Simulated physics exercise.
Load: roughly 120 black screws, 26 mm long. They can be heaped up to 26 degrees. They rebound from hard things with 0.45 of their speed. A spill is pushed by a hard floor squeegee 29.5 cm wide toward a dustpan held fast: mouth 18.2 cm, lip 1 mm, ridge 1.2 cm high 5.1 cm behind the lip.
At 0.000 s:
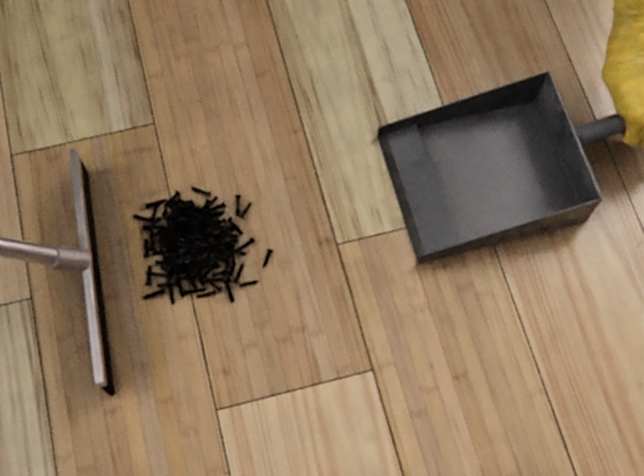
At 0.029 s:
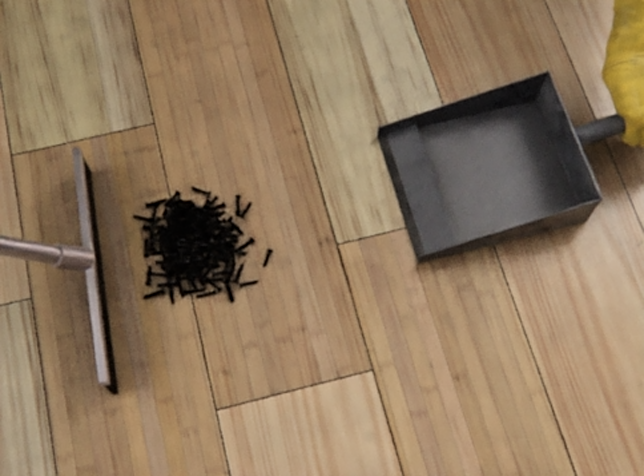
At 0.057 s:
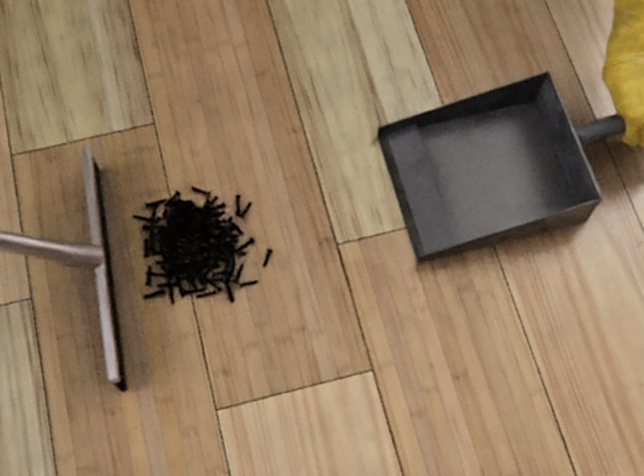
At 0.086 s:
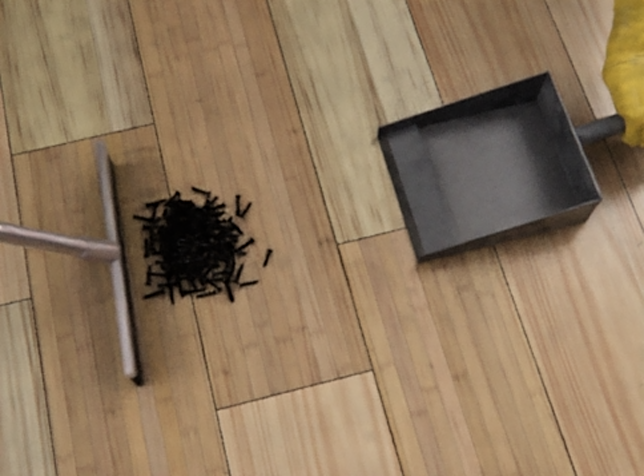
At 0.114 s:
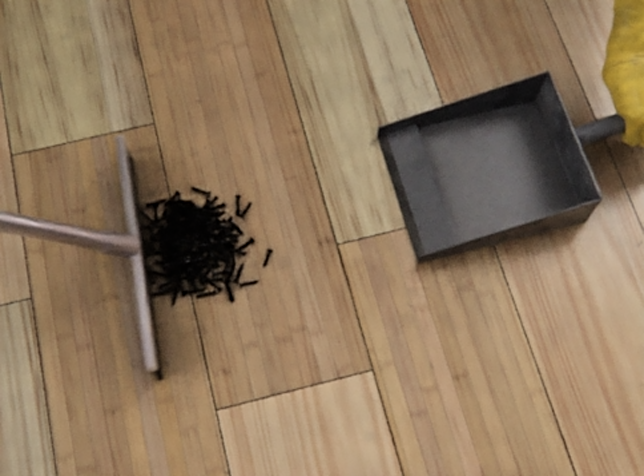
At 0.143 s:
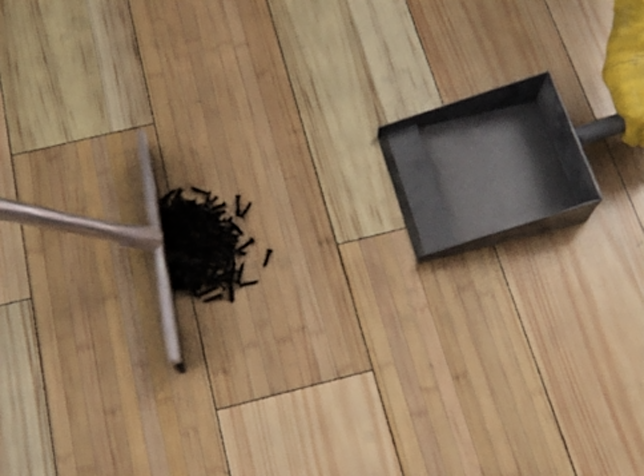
A squeegee on a metal handle slid slowly right across the wooden floor, met a pile of small black screws and bunched up its left side, while a dark dustpan stayed still.
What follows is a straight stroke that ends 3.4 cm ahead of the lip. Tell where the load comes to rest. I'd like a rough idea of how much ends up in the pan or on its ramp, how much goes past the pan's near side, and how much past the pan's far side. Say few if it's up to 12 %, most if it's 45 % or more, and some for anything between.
Here is my call: Pan most, near side few, far side few.
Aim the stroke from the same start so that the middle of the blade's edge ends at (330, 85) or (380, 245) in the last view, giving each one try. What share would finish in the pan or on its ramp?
About 10 and 50 per cent.
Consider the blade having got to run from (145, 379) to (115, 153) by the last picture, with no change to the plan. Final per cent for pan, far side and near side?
Pan: 25, far side: 0, near side: 20.
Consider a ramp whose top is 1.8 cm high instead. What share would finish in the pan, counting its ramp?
Estimate with the new ramp: Some 40 in a hundred.
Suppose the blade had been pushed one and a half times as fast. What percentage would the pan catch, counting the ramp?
I'd guess it lands at about 70 per cent.
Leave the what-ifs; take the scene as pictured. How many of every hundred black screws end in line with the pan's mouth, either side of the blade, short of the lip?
Close to 35 per cent of them end up there.
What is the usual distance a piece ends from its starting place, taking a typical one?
Near 28 cm.
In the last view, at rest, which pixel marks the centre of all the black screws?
Roughly pixel (403, 186).
After 0.29 s, middle of the blade 17 cm from the lip; 0 % over the lip, far side 5 %, near side 5 %.
Then, at 0.39 s, middle of the blade 8 cm from the lip; 0 % over the lip, far side 5 %, near side 5 %.
After 0.63 s, middle of the blade 4 cm from the lip; 50 % over the lip, far side 5 %, near side 5 %.
By 1.6 s all is still; pan 50 %, near side 5 %, far side 5 %, in front of the lip or behind the blade 35 %.
